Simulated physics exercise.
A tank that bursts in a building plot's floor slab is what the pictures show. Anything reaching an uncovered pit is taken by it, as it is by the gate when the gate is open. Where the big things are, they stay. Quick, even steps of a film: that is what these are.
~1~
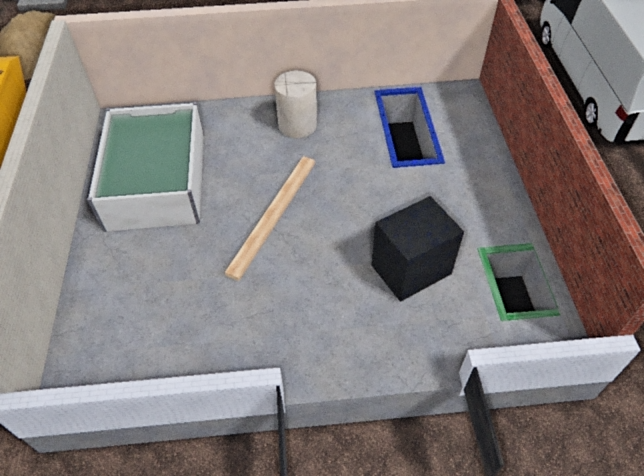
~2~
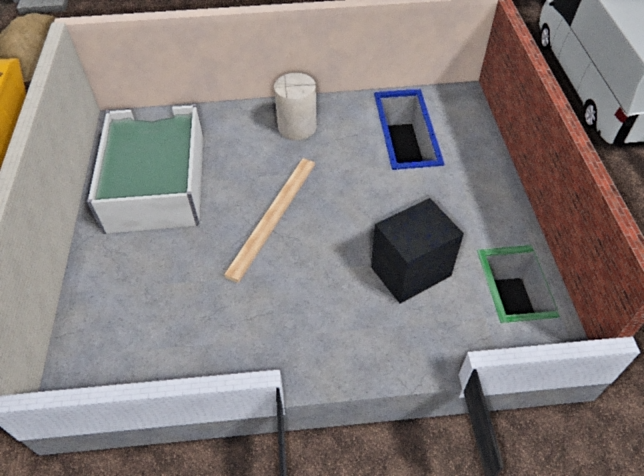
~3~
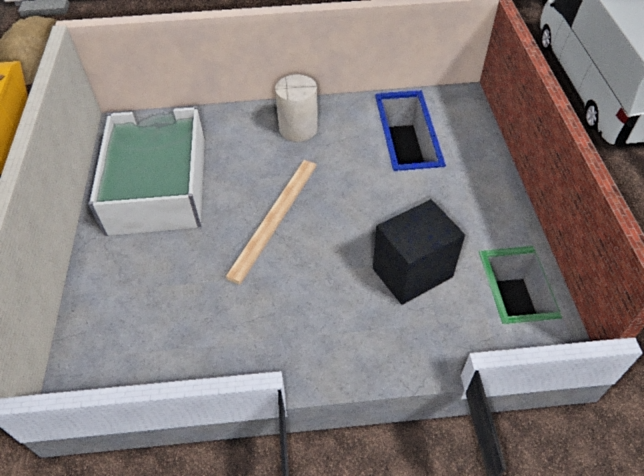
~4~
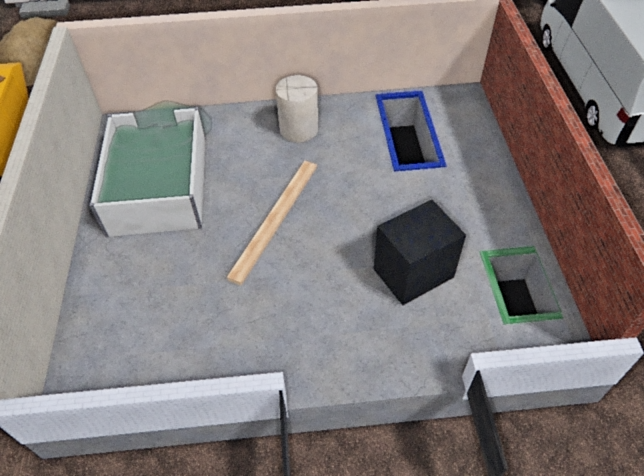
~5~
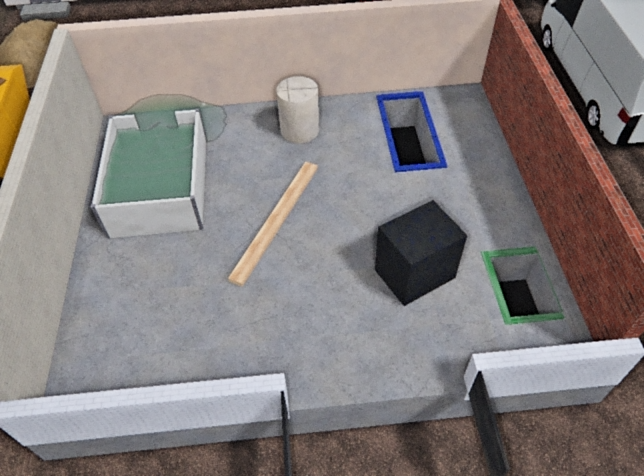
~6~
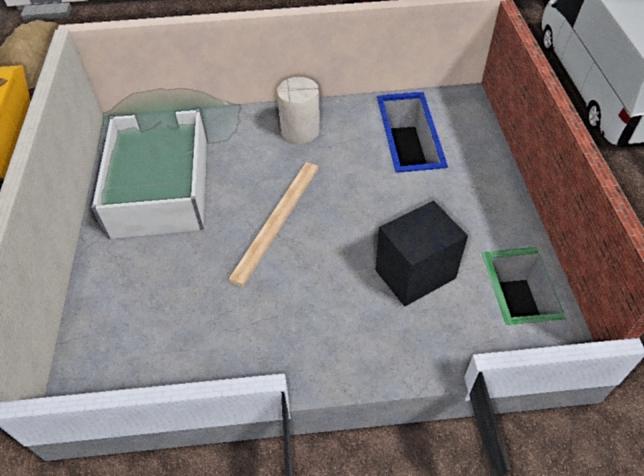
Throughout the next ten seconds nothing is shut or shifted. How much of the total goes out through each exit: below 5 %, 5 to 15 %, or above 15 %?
As I see it, as it plays out the gate never reaches five per cent. As it plays out the blue pit sits in the middle - five to fifteen per cent. As it plays out the green pit never reaches five per cent.
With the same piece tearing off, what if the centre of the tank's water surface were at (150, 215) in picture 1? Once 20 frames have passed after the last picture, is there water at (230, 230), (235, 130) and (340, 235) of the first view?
Checking the three spots, I get high and dry, swamped, high and dry.
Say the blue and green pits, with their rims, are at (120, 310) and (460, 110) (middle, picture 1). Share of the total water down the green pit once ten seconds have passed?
Roughly 14 per cent ends up in the green pit.
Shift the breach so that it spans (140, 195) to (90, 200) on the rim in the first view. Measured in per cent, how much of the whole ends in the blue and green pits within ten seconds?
Blue takes 0 in a hundred, green takes 12 in a hundred.
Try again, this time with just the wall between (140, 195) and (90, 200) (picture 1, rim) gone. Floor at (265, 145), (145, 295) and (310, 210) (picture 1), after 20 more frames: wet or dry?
Well, the first is missed by the spill, the next hit by the spill, the last missed by the spill.
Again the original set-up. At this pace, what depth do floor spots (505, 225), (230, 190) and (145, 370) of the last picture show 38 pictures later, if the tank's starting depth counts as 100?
0, 4 and 16 in a hundred, in turn.
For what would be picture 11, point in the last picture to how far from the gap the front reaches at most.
Close to (320, 101), I think.
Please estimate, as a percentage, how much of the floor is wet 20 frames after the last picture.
Close to 30 %.
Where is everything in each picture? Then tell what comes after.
In the first picture, the tank at (147, 152) is whole and still.
In the second picture, the front is at a hidden place, out from the gap on the tank's far side.
In the third picture, water pours out on the tank's far side and has run to a hidden place.
In the fourth picture, the front is at (142, 111), out from the gap on the tank's far side.
In the fifth picture, the front is at (121, 114), out from the gap on the tank's far side.
In the sixth picture, water pours out on the tank's far side and has run to (235, 105).
A moment on, water covers 10 % of the floor; the gate 0 %, the blue pit 0 %, the green pit 0 %.
Next, water covers 20 % of the floor; the gate 0 %, the blue pit 0 %, the green pit 0 %.
Then, water covers 30 % of the floor; the gate 0 %, the blue pit 3 %, the green pit 0 %.
Later, water covers 60 % of the floor; the gate 0 %, the blue pit 7 %, the green pit 0 %.
In the end, water covers 85 % of the floor; the gate 1 %, the blue pit 9 %, the green pit 1 %.
